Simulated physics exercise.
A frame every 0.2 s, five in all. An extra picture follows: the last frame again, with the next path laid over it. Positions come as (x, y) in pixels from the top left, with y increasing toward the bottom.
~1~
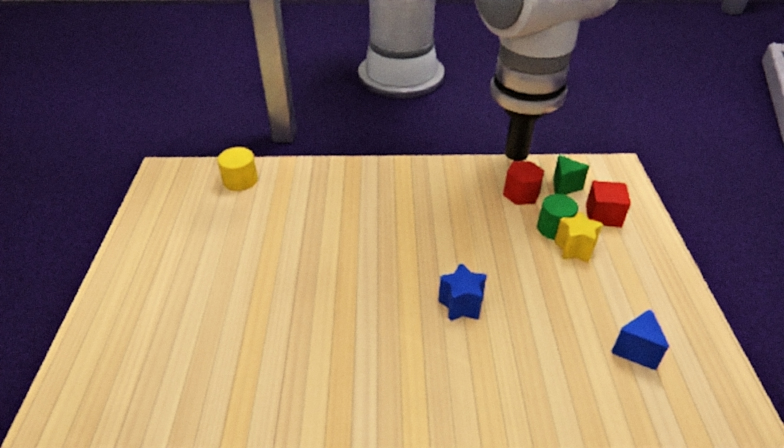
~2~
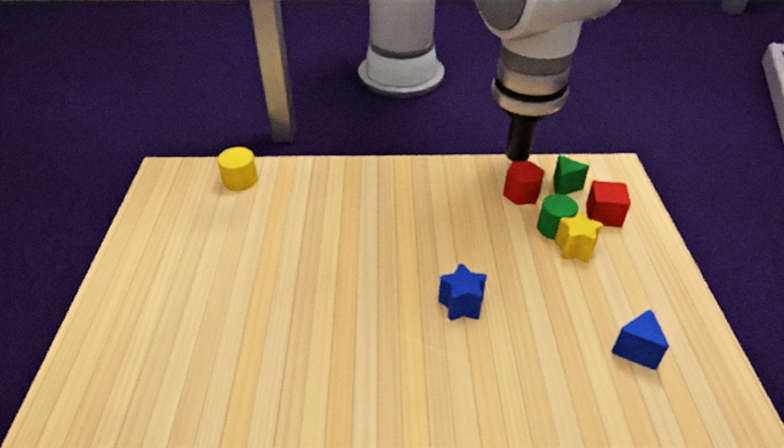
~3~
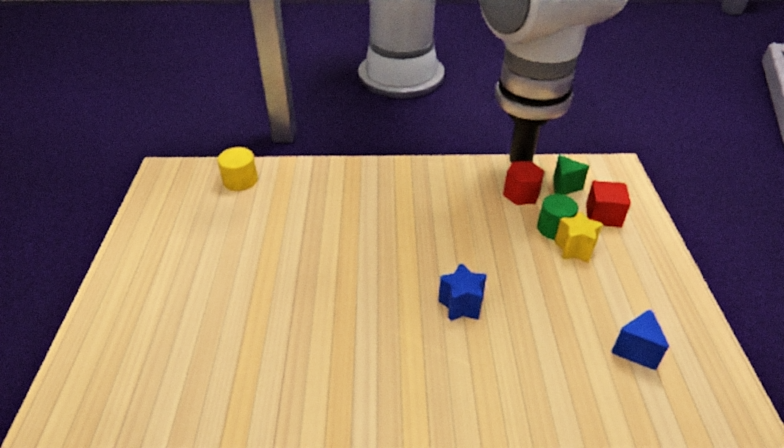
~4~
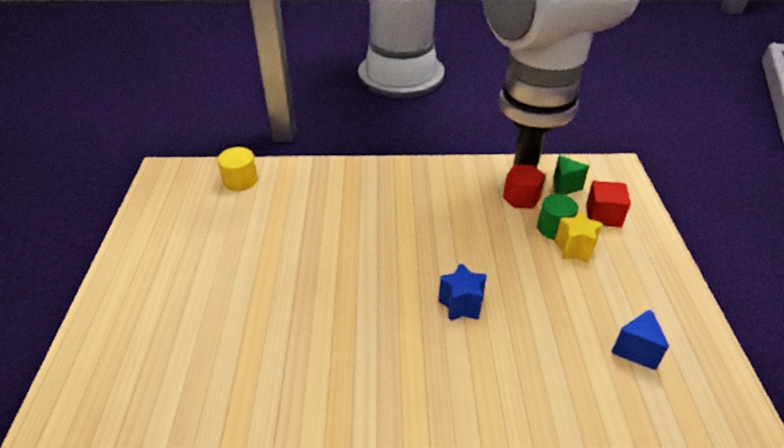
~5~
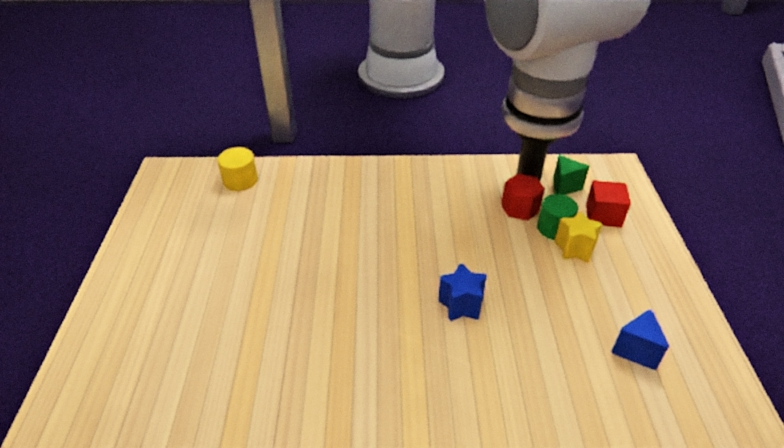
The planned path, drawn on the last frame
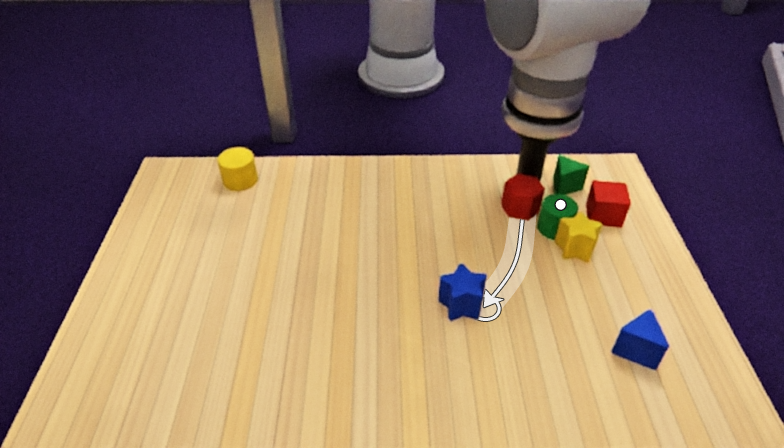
On a wooden tabletop, a robot arm's dark bar nudges a red six-sided block slightly toward the viewer, other blocks staying still.
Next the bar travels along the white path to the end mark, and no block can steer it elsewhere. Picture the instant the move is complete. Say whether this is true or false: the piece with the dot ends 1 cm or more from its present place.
The statement is false.
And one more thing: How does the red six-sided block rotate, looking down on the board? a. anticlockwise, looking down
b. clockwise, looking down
(b)
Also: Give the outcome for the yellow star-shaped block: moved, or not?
It is left in place.
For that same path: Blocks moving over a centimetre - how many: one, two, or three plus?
My best guess is that a pair of blocks move over 1 cm.
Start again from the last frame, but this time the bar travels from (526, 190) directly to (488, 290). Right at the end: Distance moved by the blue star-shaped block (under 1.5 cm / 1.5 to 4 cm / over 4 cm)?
Overall it shifts between 1.5 and 4 cm.
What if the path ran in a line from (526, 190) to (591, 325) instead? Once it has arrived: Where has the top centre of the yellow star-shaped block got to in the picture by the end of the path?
Somewhere near (652, 264).
The line goes from (526, 190) by way of (519, 246) to (484, 307); the dot is on the green cylinder.
On the path given first. One third of the way, bar at (524, 214); red six-sided block at (512, 221), turned 25° clockwise.
Two thirds of the way, bar at (516, 255); red six-sided block at (489, 257), turned 65° clockwise.
At the end, bar at (486, 295); blue star-shaped block at (422, 304), turned 10° clockwise; red six-sided block at (451, 283), turned 80° clockwise; green cylinder unmoved; yellow star-shaped block unmoved.
